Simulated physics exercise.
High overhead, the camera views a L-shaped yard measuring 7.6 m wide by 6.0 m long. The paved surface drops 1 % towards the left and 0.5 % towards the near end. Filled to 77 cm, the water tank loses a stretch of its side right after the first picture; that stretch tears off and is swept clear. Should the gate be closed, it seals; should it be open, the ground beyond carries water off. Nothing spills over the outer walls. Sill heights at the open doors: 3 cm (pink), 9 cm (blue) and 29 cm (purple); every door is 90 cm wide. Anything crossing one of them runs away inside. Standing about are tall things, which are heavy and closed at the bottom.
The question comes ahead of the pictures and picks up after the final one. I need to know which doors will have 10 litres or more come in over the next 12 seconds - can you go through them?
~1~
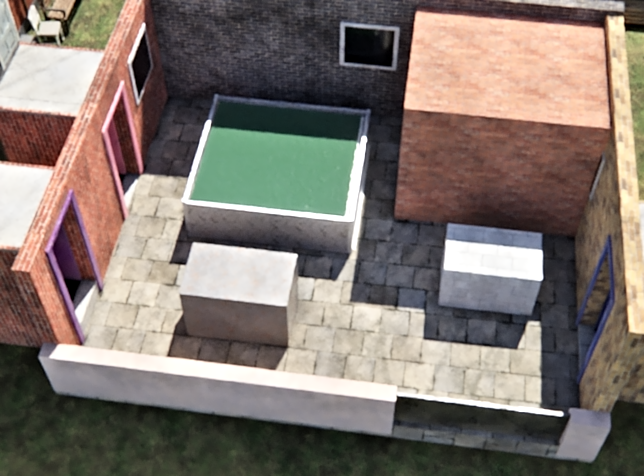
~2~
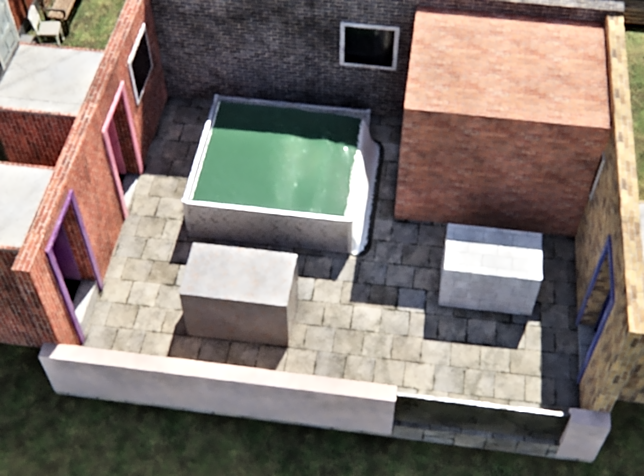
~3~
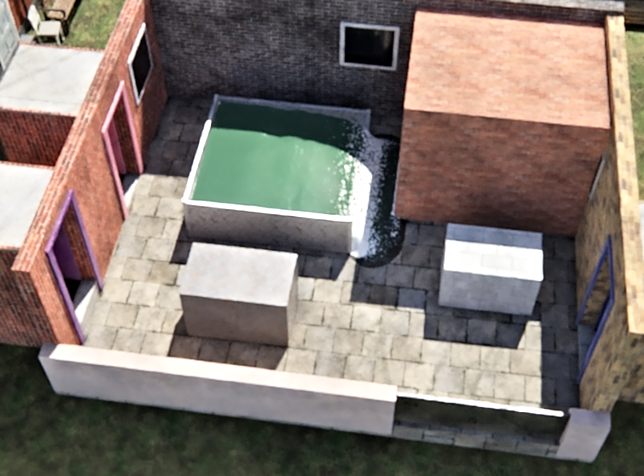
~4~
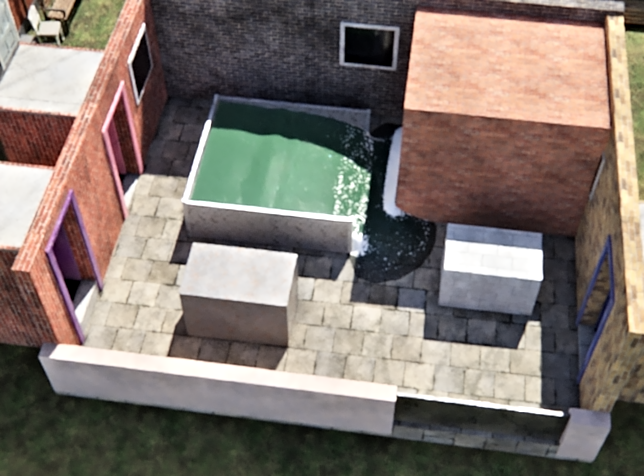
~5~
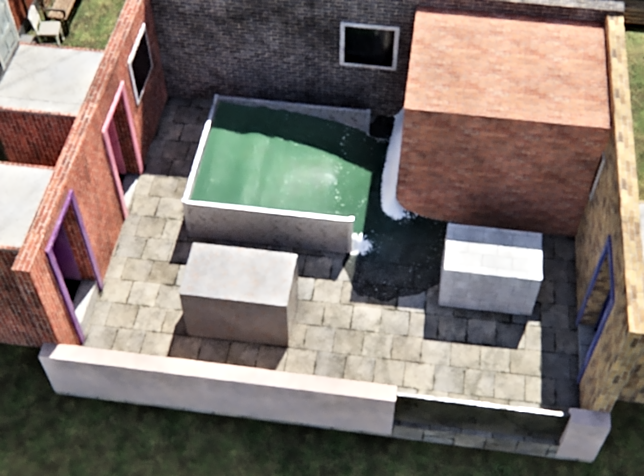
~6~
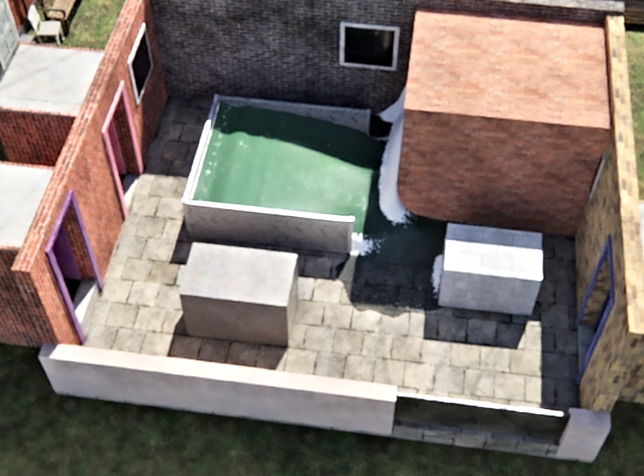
Result: The pink door lets in an excess; the blue door lets in an excess; the purple door lets in an acceptable amount.
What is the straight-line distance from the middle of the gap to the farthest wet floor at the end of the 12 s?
5.6 m.
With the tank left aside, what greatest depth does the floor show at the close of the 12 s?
About 21 cm.
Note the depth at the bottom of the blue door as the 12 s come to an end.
About 11.5 cm deep.
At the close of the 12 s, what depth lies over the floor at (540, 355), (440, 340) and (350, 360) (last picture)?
11, 11 and 12 cm, respectively.
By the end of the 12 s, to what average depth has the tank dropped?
13 cm.
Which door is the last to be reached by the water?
It is the purple one.
A moment later water covers 30 % of the floor and is deepest (67 cm) near (403, 121); pink door not reached, blue door not reached, purple door not reached.
Soon after water covers 55 % of the floor and is deepest (51 cm) near (403, 121); pink door not reached, blue door 4 cm at the sill, 0 L in, purple door not reached.
Next water covers 75 % of the floor and is deepest (42 cm) near (165, 106); pink door 6 cm at the sill, 0 L in, blue door 13 cm at the sill, 0 L in, purple door not reached.
Later on water covers 95 % of the floor and is deepest (34 cm) near (73, 371); pink door 5 cm at the sill, 12 L in, blue door 12 cm at the sill, 80 L in, purple door 19 cm at the sill, 0 L in.
At the end water covers 100 % of the floor and is deepest (21 cm) near (153, 140); pink door 13 cm at the sill, 235 L in, blue door 11 cm at the sill, 102 L in, purple door 16 cm at the sill, 0 L in.
